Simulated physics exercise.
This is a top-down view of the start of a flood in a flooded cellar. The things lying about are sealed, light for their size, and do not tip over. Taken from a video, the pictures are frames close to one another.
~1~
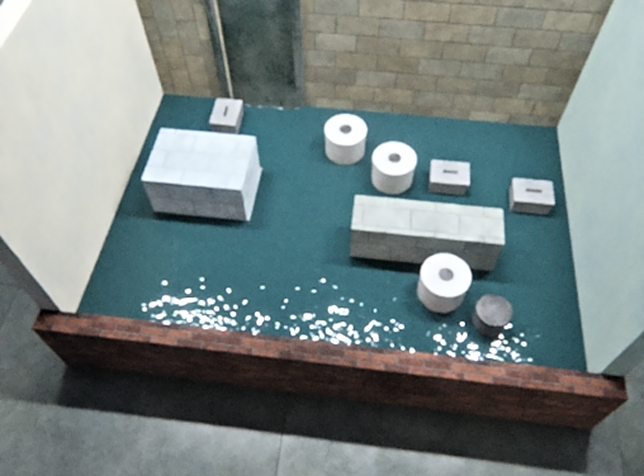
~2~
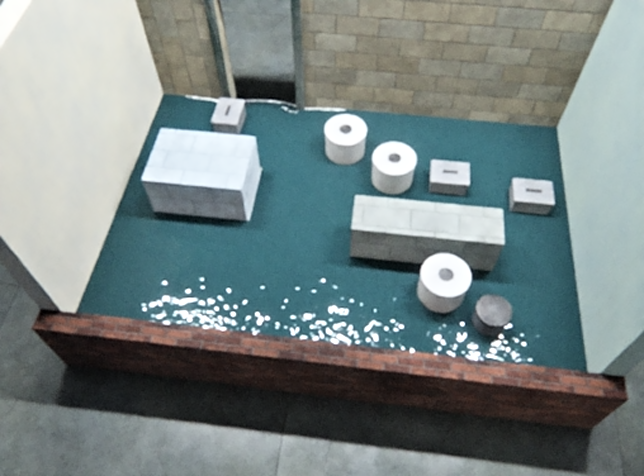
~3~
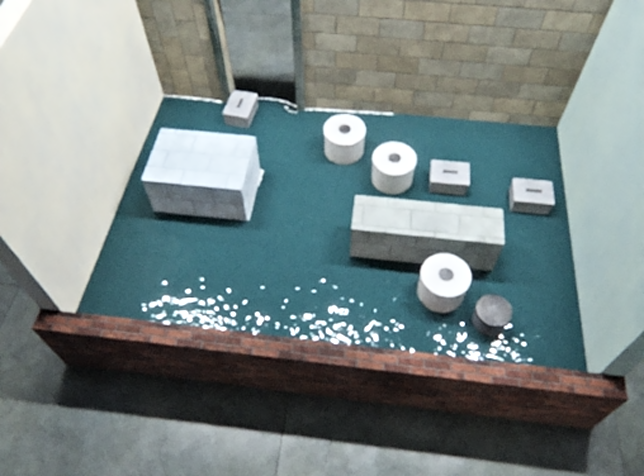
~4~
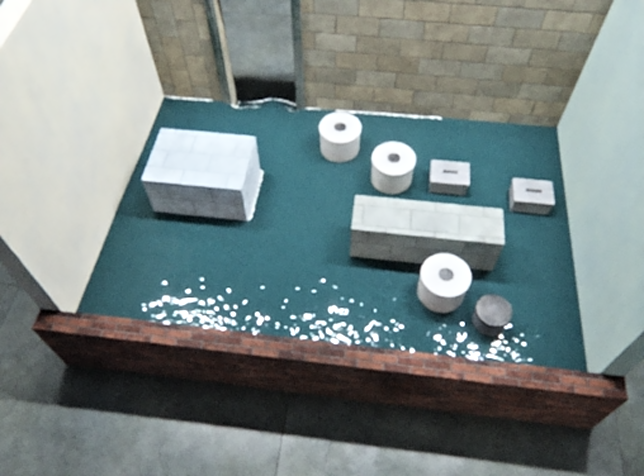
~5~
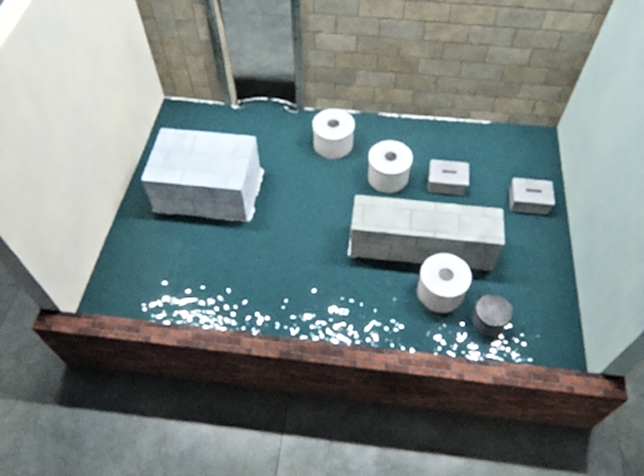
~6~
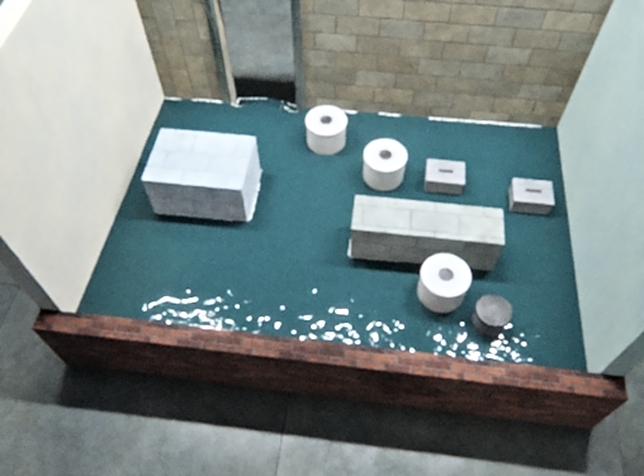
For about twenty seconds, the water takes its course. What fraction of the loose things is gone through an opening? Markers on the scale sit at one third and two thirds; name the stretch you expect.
The fraction is going to land in the middle band.
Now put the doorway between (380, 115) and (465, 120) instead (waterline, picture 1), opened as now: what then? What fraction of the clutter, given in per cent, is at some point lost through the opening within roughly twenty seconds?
Roughly 90 per cent.
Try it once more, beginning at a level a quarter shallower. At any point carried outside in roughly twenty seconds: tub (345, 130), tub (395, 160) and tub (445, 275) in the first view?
For the three, in the order given: Leaves the room, leaves the room and remains in the room.
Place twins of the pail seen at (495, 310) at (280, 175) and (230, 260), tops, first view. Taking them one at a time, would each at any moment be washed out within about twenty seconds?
Exits, remains.
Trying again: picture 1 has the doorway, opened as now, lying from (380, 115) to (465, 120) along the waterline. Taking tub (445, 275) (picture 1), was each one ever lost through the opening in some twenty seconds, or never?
Obs., item: Retained.
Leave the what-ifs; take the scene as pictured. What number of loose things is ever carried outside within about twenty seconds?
I make it 4 of them.
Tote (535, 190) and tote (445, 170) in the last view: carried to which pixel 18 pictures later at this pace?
(498, 171) and (379, 154), roughly.
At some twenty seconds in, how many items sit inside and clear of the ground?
Count: 3.
A moment on, 2 of 7 are out; 5 afloat.
Next, 2 of 7 are out; 5 afloat.
Later, 4 of 7 are out; 3 afloat.
In the end, 4 of 7 are out; 3 afloat.
